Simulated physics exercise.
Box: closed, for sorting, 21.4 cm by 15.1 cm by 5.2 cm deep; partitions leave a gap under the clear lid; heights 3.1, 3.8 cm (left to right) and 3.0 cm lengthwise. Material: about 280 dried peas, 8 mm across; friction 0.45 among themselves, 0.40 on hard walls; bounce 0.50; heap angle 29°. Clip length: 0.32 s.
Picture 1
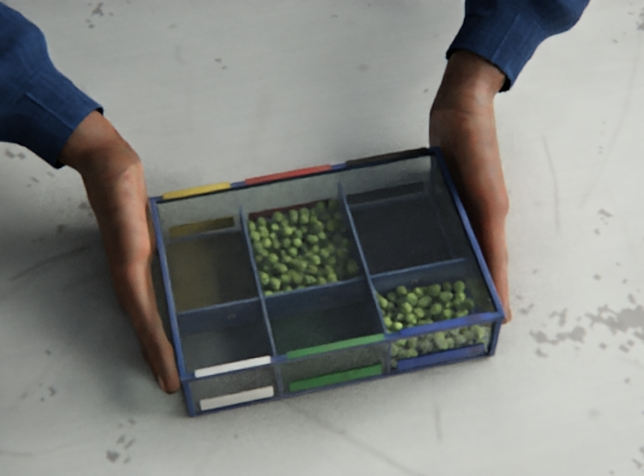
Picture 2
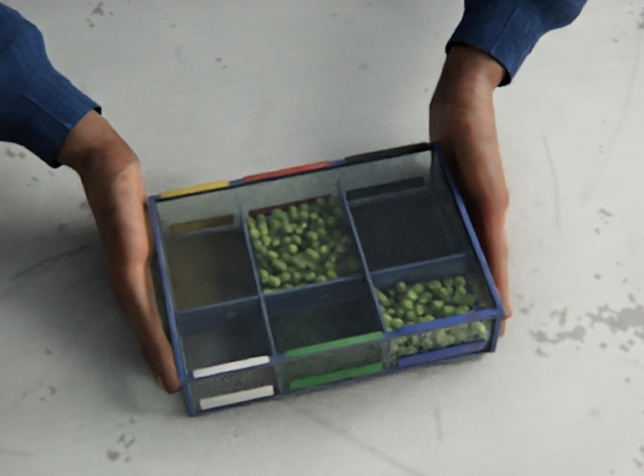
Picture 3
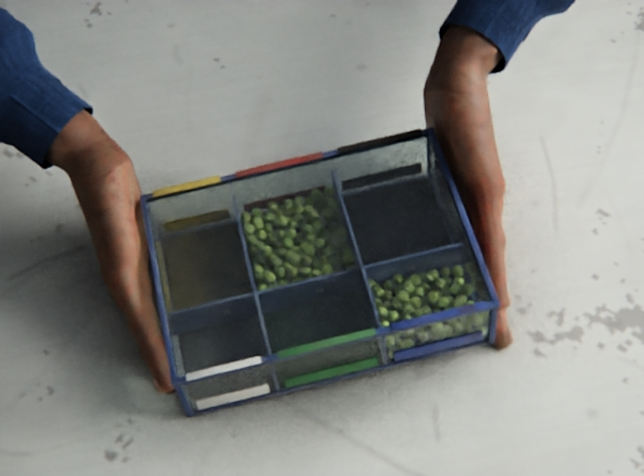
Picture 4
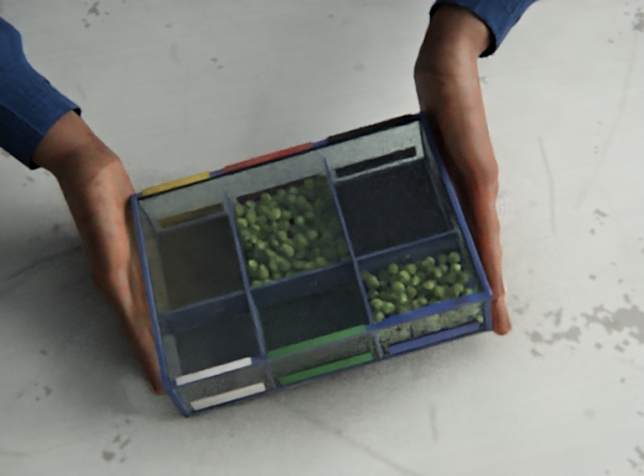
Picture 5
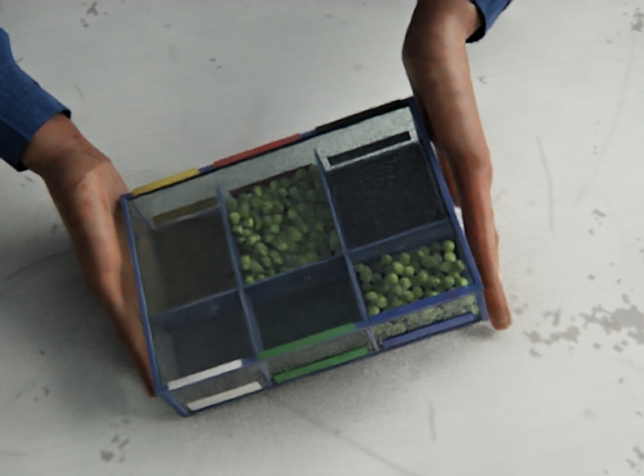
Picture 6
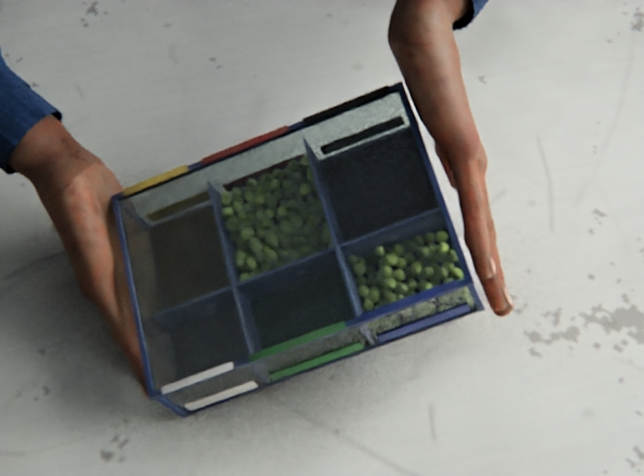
Two hands tilted a clear-lidded, divided box steadily down toward its left front corner, while the green peas stayed in two of its six compartments, the back middle and the front right.
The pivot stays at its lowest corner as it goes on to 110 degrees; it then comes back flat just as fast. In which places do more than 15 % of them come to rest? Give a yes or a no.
Red - no; blue - yes; green - no; yellow - yes; white - yes; black - no.
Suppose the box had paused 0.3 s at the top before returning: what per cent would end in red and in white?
You'd end up with red at 0 per cent and white at 55 per cent.
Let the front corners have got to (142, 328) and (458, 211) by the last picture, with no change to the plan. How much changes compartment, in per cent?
That gives some 70 per cent.
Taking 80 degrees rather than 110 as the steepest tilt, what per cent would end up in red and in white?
Result - red 45 %, white 15 %.
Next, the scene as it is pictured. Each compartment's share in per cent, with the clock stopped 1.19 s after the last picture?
Red 15 %, blue 25 %, green 5 %, yellow 20 %, white 35 %, black 0 %.
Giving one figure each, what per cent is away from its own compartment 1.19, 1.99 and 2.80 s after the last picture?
Estimates: 60 / 80 / 80.
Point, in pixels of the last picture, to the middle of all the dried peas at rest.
About (217, 355).
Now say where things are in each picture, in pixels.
The first picture shows box tilt 0 degrees, front corners at (186, 376) and (498, 314); red 70 %, blue 30 %.
The second picture shows box tilt 1 degrees, front corners at (185, 376) and (497, 310).
The third picture shows box tilt 5 degrees, front corners at (177, 379) and (492, 302), lowest corner left front.
The fourth picture shows box tilt 10 degrees, front corners at (169, 384) and (485, 294), lowest corner left front.
The fifth picture shows box tilt 16 degrees, front corners at (161, 388) and (476, 286), lowest corner left front.
The sixth picture shows box tilt 21 degrees, front corners at (155, 392) and (466, 279), lowest corner left front; red 70 %, blue 30 %.
Then, 1.19 s after the last picture, tilt 110 degrees; red 15 %, blue 25 %, green 5 %, yellow 20 %, white 35 %.
Then, 1.99 s after the last picture, tilt 48 degrees; blue 20 %, green 5 %, yellow 20 %, white 55 %.
Then, 2.80 s after the last picture, tilt 0 degrees; blue 20 %, green 5 %, yellow 20 %, white 55 %.
In the end, red 0 %, blue 20 %, green 5 %, yellow 20 %, white 55 %, black 0 %.
